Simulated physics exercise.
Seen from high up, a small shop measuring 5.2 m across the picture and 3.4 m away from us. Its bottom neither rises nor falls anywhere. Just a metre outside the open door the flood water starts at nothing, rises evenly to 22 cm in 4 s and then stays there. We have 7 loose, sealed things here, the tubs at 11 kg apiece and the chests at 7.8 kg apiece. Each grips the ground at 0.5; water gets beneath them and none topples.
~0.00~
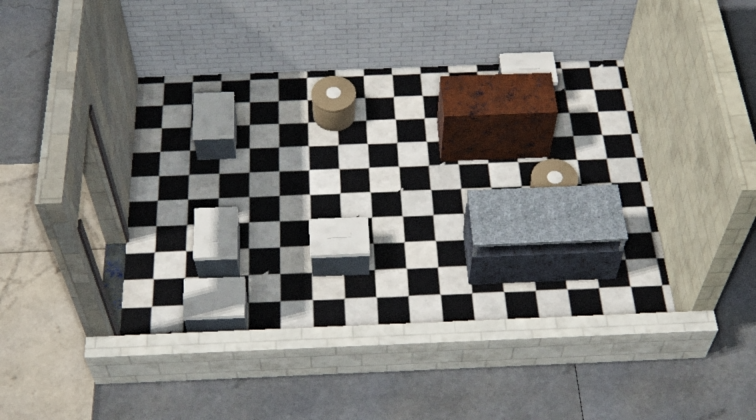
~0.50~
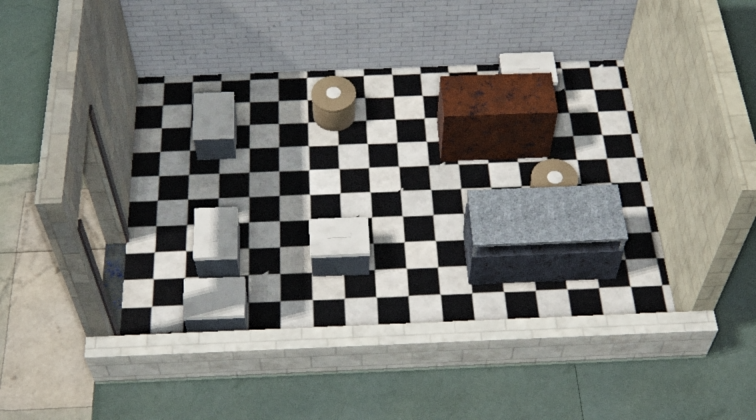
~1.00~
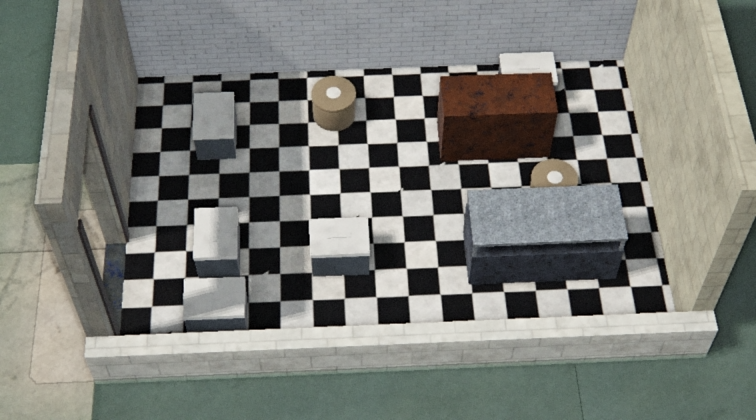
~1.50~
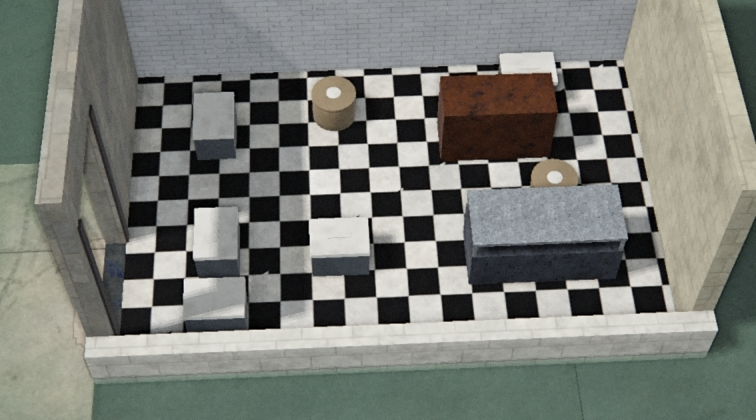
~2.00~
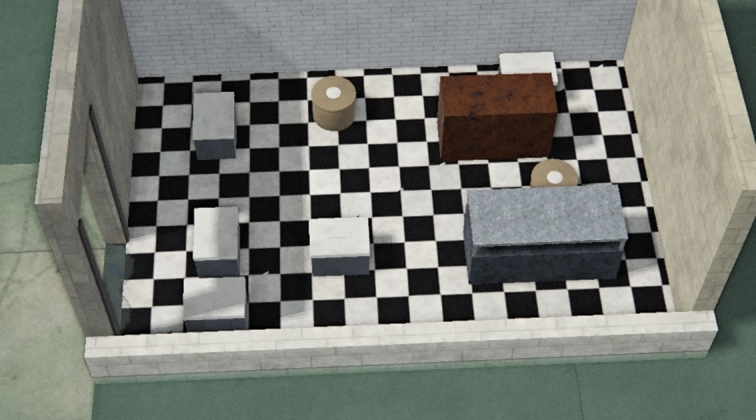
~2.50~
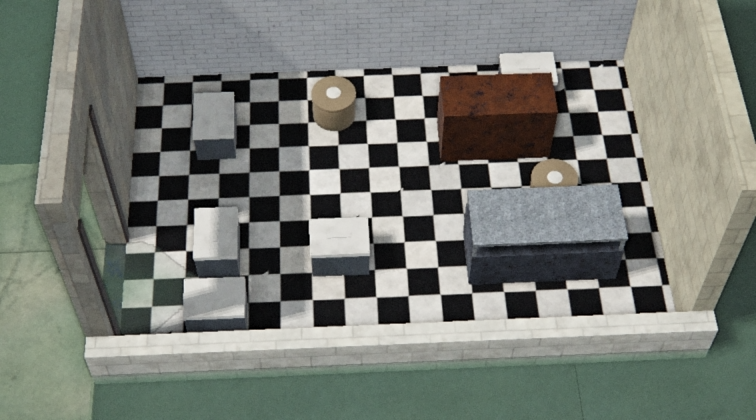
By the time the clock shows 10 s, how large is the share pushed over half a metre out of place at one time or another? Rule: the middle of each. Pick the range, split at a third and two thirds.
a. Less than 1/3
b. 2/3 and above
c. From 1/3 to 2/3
From 1/3 to 2/3 (c).
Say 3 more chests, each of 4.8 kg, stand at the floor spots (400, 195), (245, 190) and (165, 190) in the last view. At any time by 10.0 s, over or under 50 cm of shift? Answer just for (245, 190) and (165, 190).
Above the limit, then inside the limit.
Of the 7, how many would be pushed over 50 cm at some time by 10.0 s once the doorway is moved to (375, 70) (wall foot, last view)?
In that case the number is 3.
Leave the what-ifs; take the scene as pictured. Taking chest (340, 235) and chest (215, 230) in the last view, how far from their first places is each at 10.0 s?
200 cm and 350 cm respectively.
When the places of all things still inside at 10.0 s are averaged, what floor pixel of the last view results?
(467, 141).
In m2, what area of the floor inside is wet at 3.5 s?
Roughly 2.5 m2.
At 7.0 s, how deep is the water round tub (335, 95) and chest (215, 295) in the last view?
Some 2 cm at the first, some 9 cm at the second.
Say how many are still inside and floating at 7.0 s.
At that moment 2.
After 3.5 s 0 of 7 are over 50 cm from their spots; 0 afloat.
After 4.5 s 2 of 7 are over 50 cm from their spots; 1 afloat.
After 7.0 s 3 of 7 are over 50 cm from their spots; 2 afloat.
After 10.0 s 3 of 7 are over 50 cm from their spots, and 3 have been at some point; 5 afloat.
